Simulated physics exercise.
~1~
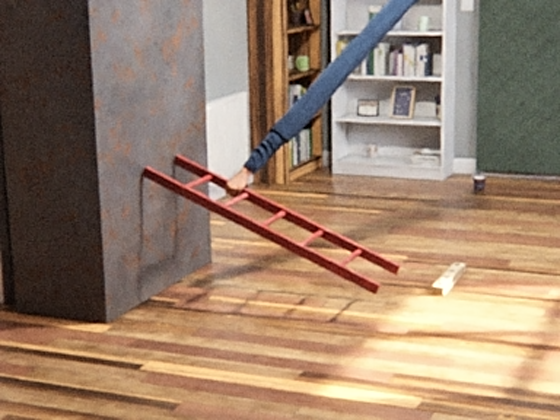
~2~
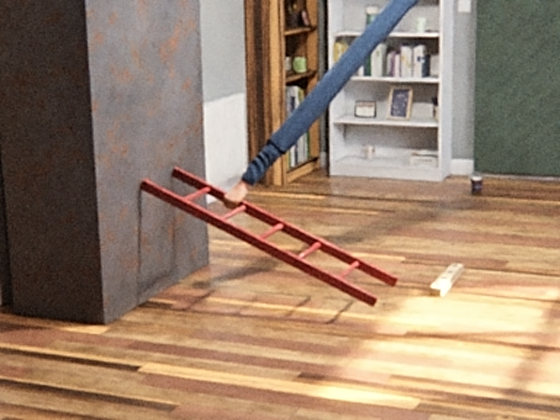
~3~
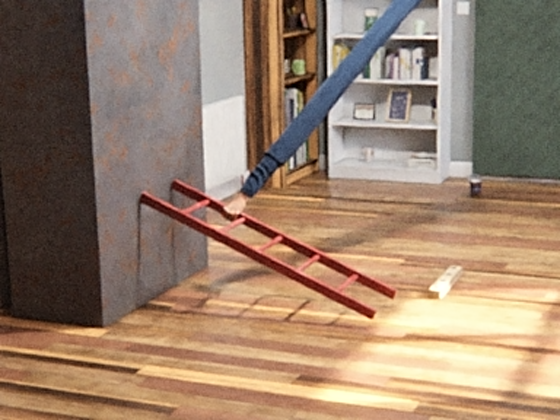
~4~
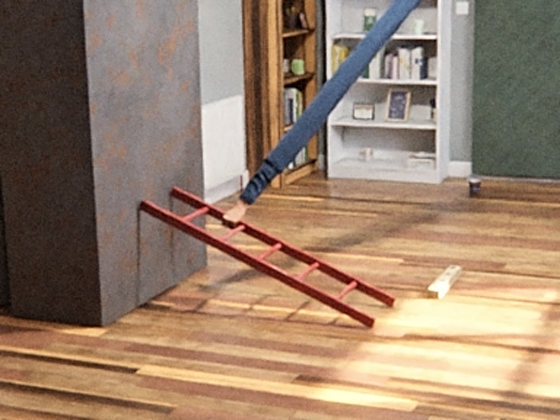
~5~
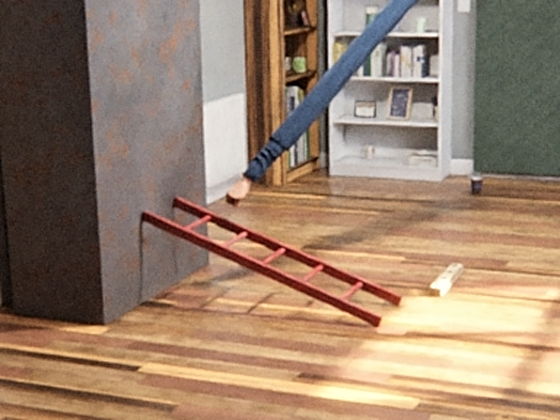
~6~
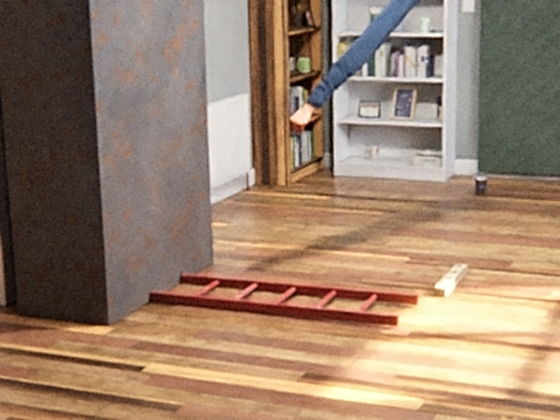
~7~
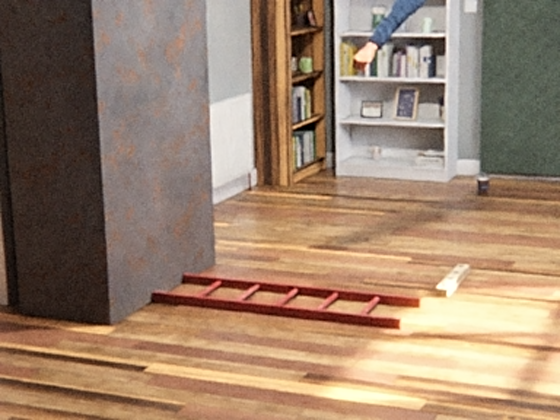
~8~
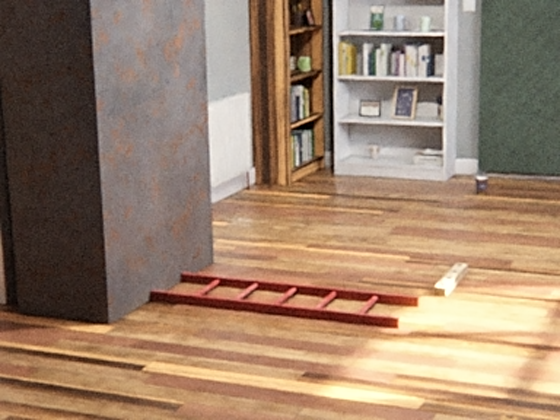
A red gate, shaped like a short ladder, leans at a low slant against a dark, rust-flecked pillar while a hand in a blue sleeve holds its upper part. The hand lowers it gradually until its lower end nears the wooden floor, where a pale batten lies to the right. The fingers then let go and the arm draws back. Left unsupported, the gate slips down, its feet sliding slightly right as its upper end drops. It ends flat on the floorboards beside the pillar, motionless, as the arm withdraws past the bookshelves and out of view.
